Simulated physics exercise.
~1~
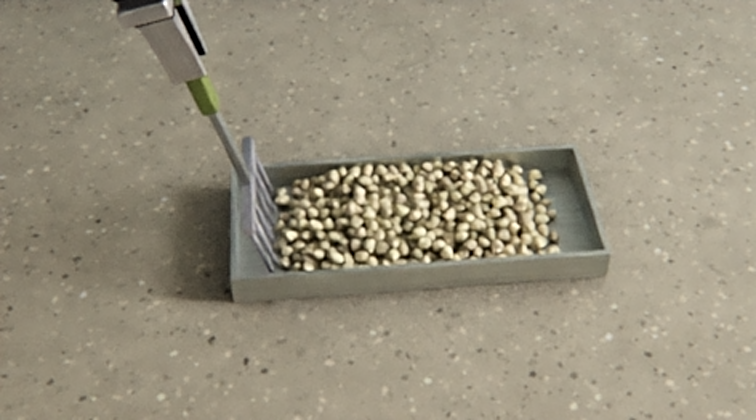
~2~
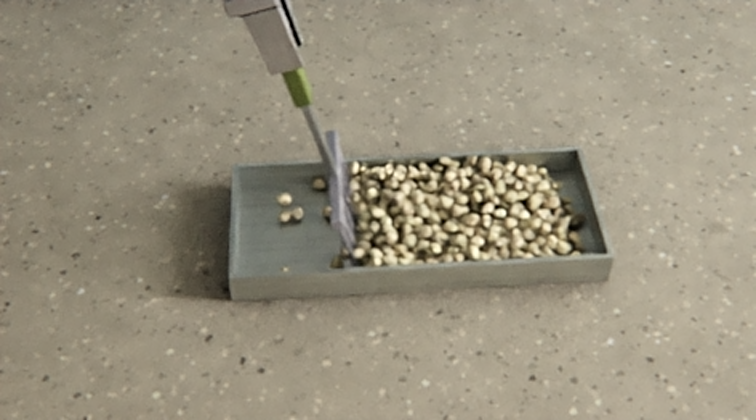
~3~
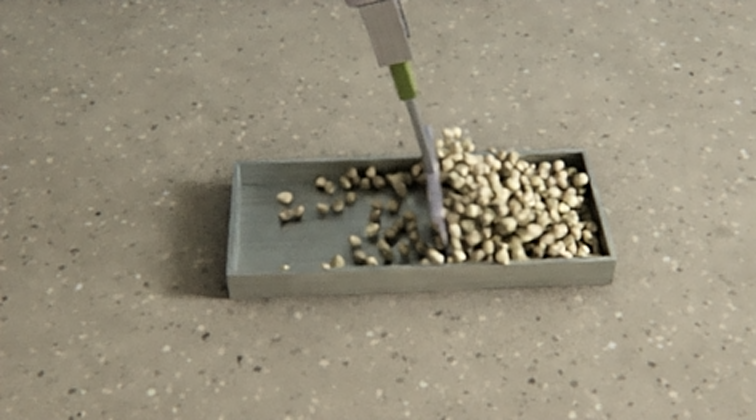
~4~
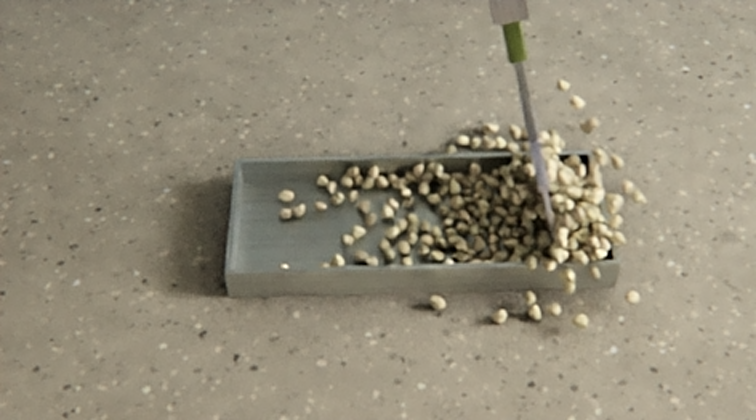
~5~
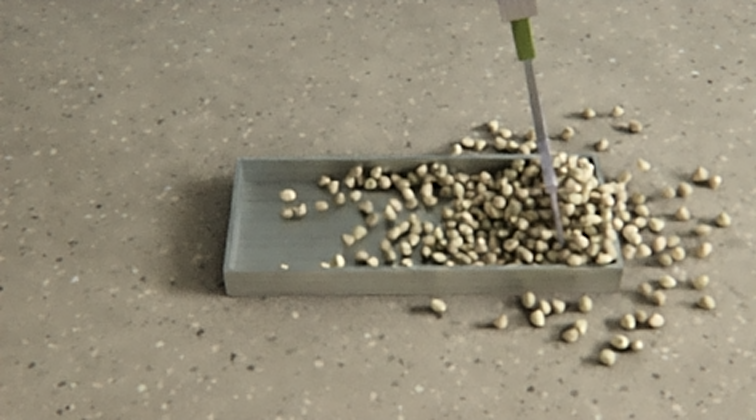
On a speckled grey surface, a machine-held rake pushing pale beans rightward through a shallow tray, spilling some around its right end.
